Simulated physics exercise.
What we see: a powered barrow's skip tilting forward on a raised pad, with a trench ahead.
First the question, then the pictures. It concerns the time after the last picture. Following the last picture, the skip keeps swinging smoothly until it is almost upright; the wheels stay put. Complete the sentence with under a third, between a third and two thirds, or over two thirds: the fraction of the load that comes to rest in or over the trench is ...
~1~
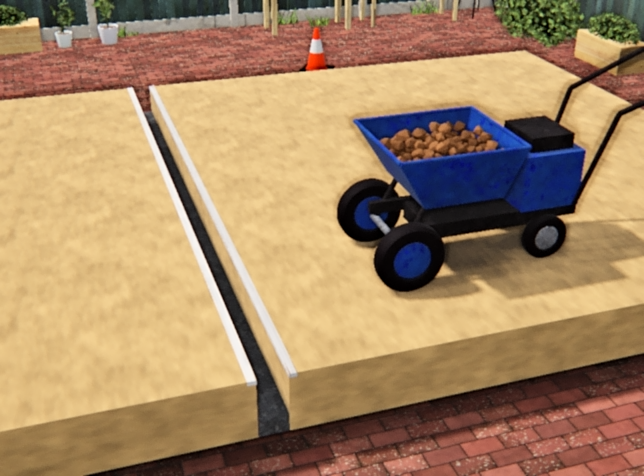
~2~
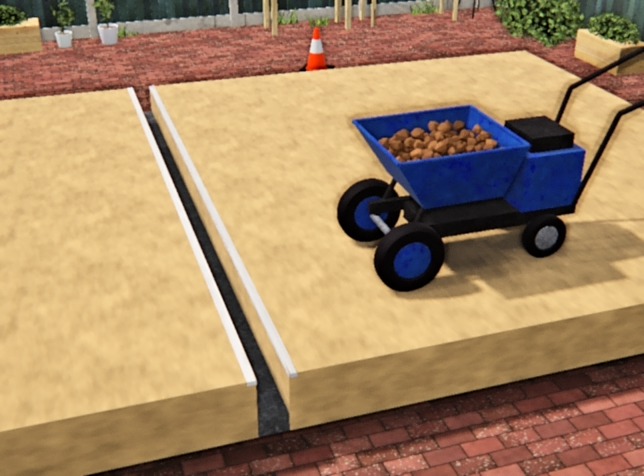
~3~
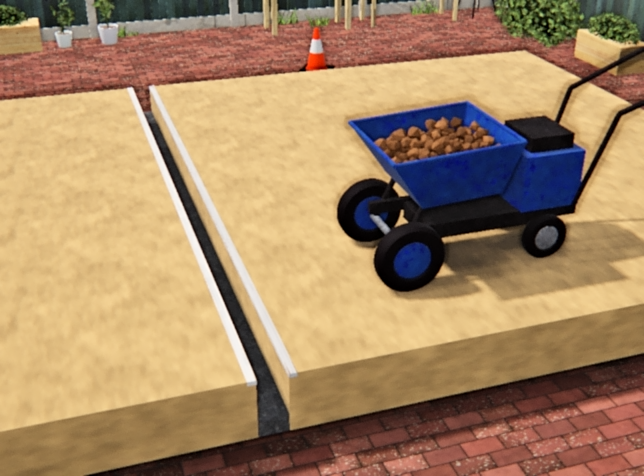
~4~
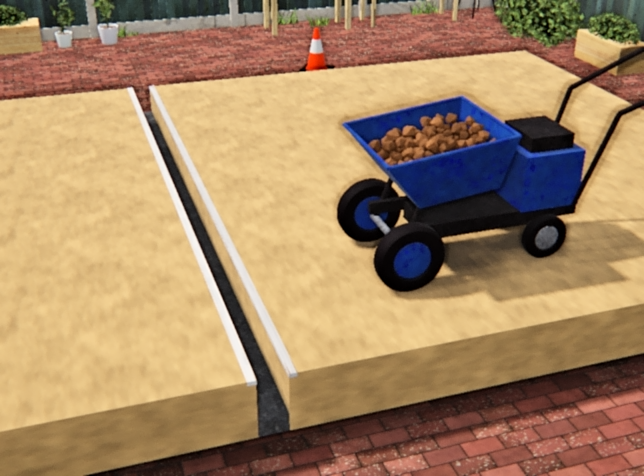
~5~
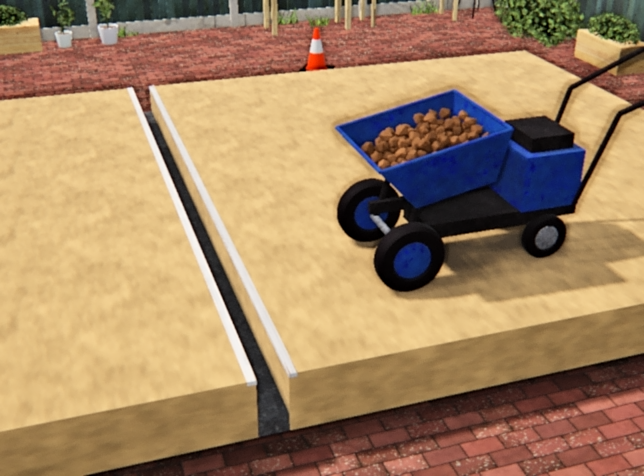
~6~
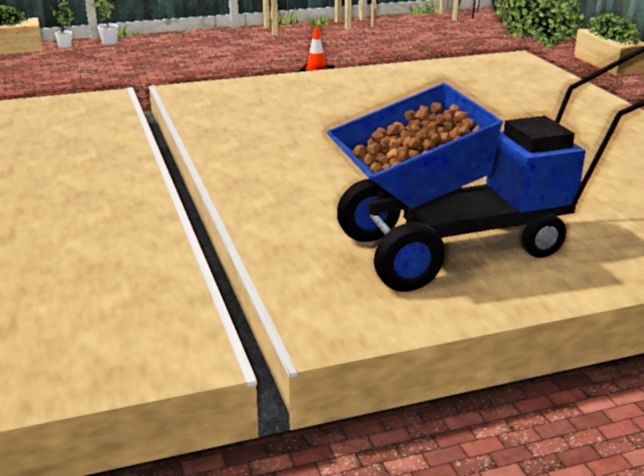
It is between a third and two thirds.
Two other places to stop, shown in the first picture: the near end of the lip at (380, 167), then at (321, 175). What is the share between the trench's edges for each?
About 60 and 10 per cent.
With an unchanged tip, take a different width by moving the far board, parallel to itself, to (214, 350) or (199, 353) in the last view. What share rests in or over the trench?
About 60 %, then 60 %.
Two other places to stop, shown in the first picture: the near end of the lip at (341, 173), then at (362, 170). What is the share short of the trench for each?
Roughly 0 per cent, and 0 per cent.
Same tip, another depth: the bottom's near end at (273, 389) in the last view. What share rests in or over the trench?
It comes out near 30 percent.
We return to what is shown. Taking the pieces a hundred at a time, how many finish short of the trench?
Around 40 per cent.
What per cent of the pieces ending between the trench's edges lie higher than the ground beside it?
5 per cent or so.
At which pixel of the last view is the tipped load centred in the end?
At about (241, 285), give or take.
Soon after the last picture, skip tipped steeply; all in the skip.
A little later, skip tipped right over; about two thirds in the skip; about a quarter short of the trench; a small part in or heaped over the trench; a stray few beyond it; a small part falling.
Later still, skip tipped right over; a small part in the skip; about a third short of the trench; about half in or heaped over the trench; a small part beyond it.
At rest, skip tipped right over; a stray few in the skip; about a third short of the trench; about half in or heaped over the trench; a small part beyond it.
